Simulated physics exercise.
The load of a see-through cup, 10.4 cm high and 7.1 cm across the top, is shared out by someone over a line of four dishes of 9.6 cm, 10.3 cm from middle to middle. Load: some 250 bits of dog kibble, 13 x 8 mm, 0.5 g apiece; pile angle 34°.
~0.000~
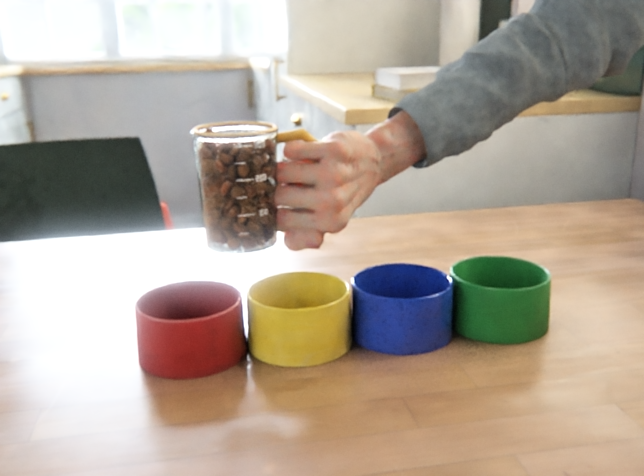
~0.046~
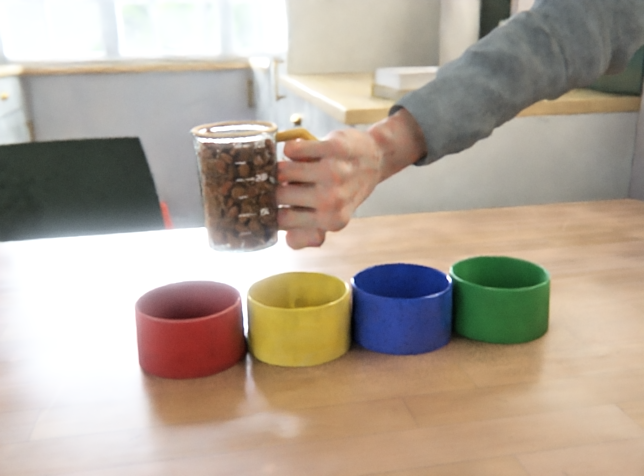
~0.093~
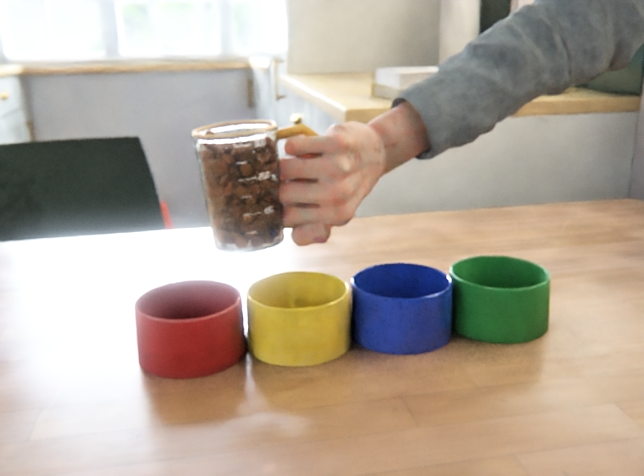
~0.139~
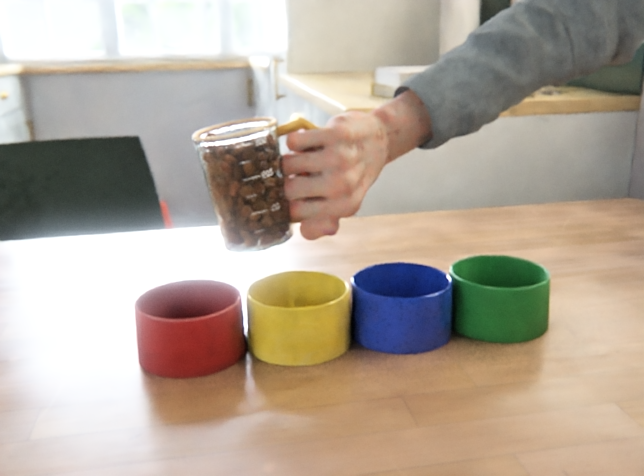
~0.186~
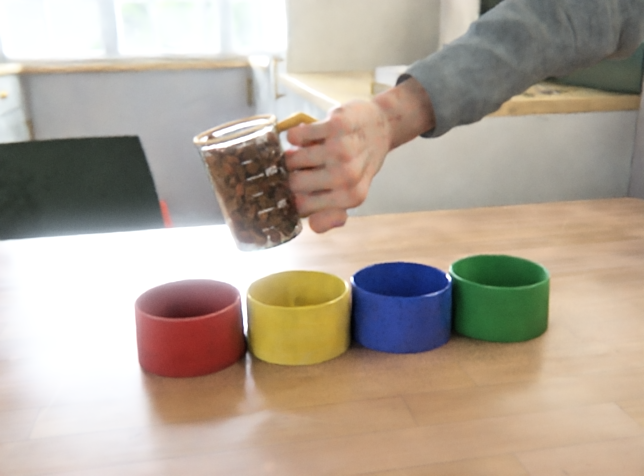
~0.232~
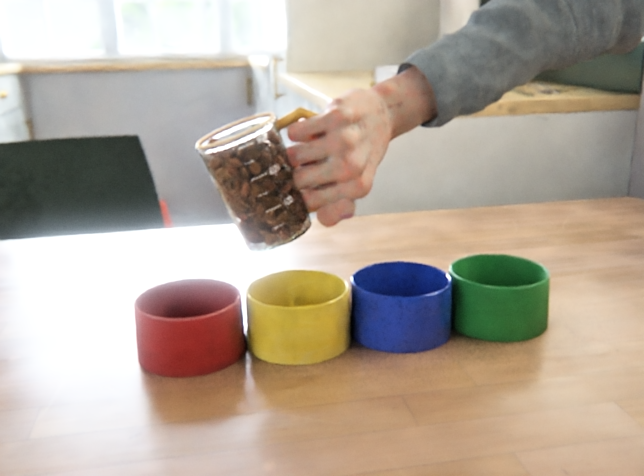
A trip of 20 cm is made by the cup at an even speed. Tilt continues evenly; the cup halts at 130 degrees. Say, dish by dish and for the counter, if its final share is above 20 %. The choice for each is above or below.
One by one: Red: Within a fifth. Blue: Within a fifth. Green: Within a fifth. Yellow: Beyond a fifth. Counter: Within a fifth.
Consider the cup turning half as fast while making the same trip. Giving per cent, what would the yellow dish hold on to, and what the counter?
Then yellow would get 0 and the counter 0.
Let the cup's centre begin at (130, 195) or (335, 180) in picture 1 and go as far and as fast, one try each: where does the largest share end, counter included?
Largest amount - try one: Red, try two: Blue.
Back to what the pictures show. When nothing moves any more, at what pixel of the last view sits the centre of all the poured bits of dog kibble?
(308, 315) or so.
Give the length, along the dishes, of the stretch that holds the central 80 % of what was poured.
Roughly 6 centimetres.
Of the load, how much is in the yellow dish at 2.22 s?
I'd put it at about 90 % by that time.
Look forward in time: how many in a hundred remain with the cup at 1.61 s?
Roughly 0 in a hundred.
Then, at 1.06 s, tilt 114 degrees; cup holds 80 %, yellow 15 %.
After 1.61 s, tilt 130 degrees; cup holds 0 %, yellow 90 %.
Then, at 2.22 s, tilt 130 degrees; cup holds 0 %, yellow 90 %.
By 2.5 s all is still; red 0 %, blue 0 %, green 0 %, yellow 90 %, counter 5 %.
